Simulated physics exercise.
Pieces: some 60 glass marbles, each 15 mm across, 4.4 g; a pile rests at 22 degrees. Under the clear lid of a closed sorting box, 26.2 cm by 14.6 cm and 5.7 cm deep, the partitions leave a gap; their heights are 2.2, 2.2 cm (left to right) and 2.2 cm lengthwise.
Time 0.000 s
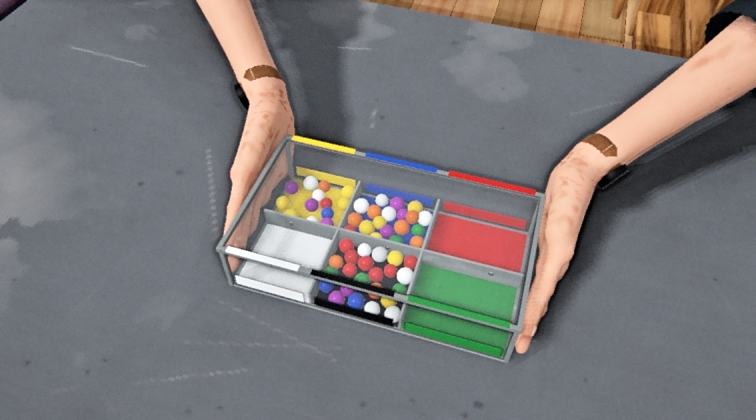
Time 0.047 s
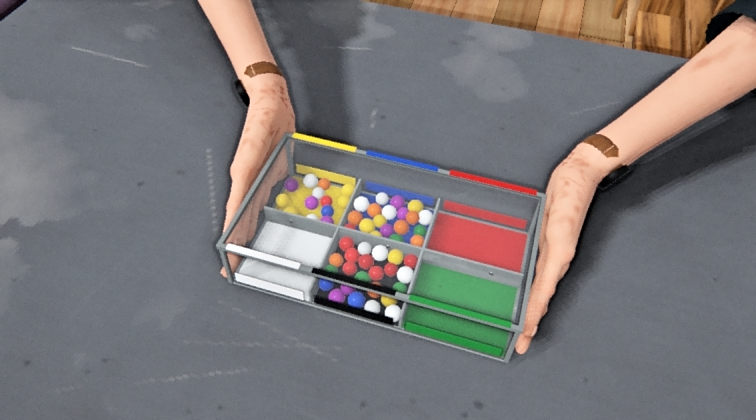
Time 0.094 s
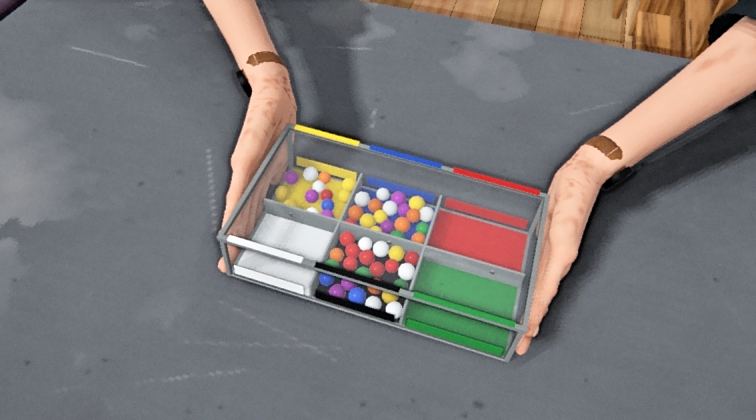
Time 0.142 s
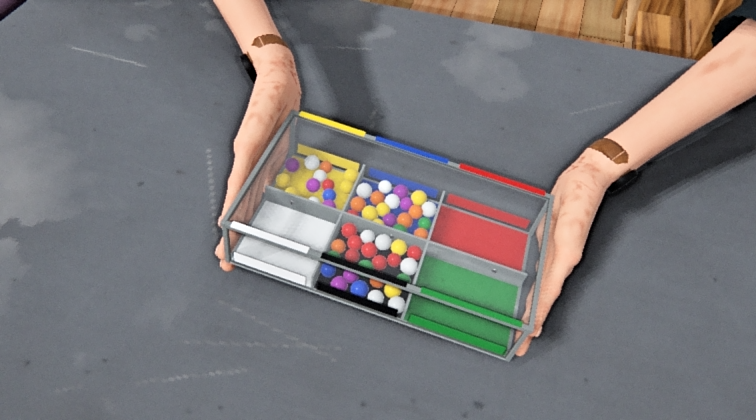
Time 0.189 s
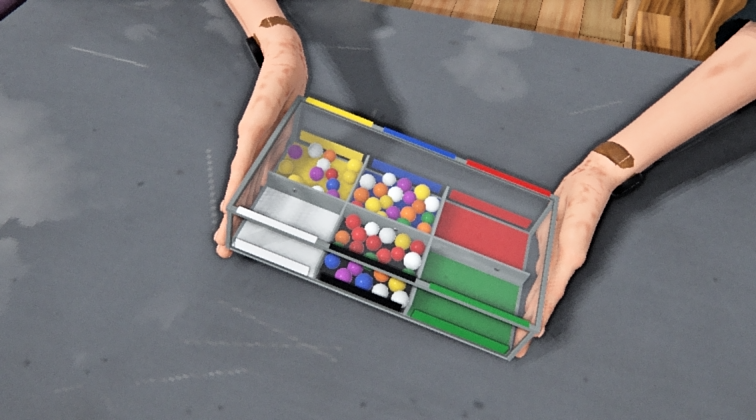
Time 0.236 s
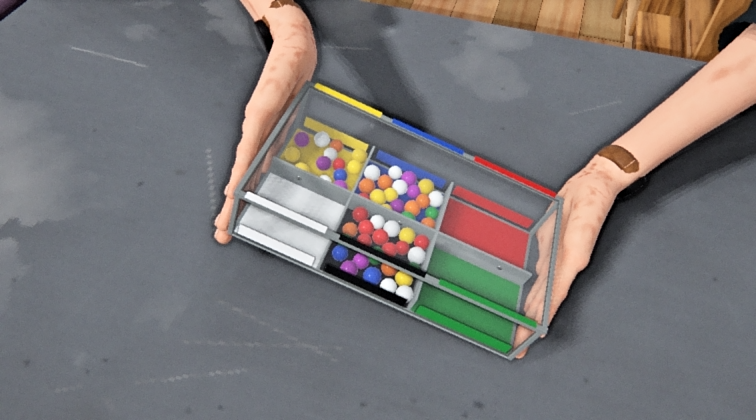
Two hands tilting a clear sorting box of colourful marbles on a grey surface, its left side rising as the marbles stay in their compartments.
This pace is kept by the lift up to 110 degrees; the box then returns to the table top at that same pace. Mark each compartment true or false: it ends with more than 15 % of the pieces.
Red: True, blue: False, green: True, yellow: False, white: False, black: False.
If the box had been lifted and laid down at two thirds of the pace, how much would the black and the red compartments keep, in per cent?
That way black would end with 0 per cent and red with 65 per cent.
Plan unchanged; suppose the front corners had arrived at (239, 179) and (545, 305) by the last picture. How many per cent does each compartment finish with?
So it works out as red at 90 percent, blue at 10 percent, green at 0 percent, yellow at 0 percent, white at 0 percent and black at 0 percent.
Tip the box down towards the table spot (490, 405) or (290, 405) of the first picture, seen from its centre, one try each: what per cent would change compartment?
First try: Around 95 percent; second try: Around 75 percent.
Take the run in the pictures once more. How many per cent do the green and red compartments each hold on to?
Green at 40 and red at 60, in per cent.
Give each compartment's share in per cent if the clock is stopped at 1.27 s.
In per cent: Red 25, blue 25, green 20, yellow 10, white 0, black 15.
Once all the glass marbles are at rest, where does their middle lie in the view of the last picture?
My guess is close to (485, 266).
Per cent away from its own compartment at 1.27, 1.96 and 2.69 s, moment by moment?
I'd put the three at close to 65, 100 and 100.
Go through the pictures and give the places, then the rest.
The first picture shows box tilt 0 degrees, front corners at (223, 248) and (517, 327); blue 35 %, yellow 25 %, black 40 %.
The second picture shows box tilt 1 degrees, front corners at (223, 245) and (518, 327).
The third picture shows box tilt 4 degrees, front corners at (224, 236) and (522, 327), lowest corner right back.
The fourth picture shows box tilt 8 degrees, front corners at (227, 222) and (528, 327), lowest corner right back.
The fifth picture shows box tilt 12 degrees, front corners at (232, 207) and (535, 327), lowest corner right back.
The sixth picture shows box tilt 17 degrees, front corners at (240, 192) and (542, 328), lowest corner right back; blue 35 %, yellow 25 %, black 40 %. Its pace works out near 95 degrees a second.
After 1.27 s, tilt 110 degrees; red 25 %, blue 25 %, green 20 %, yellow 10 %, black 15 %.
After 1.96 s, tilt 50 degrees; red 60 %, green 40 %.
After 2.69 s, tilt 0 degrees; red 60 %, green 40 %.
At rest (3.4 s), red 60 %, blue 0 %, green 40 %, yellow 0 %, white 0 %, black 0 %.
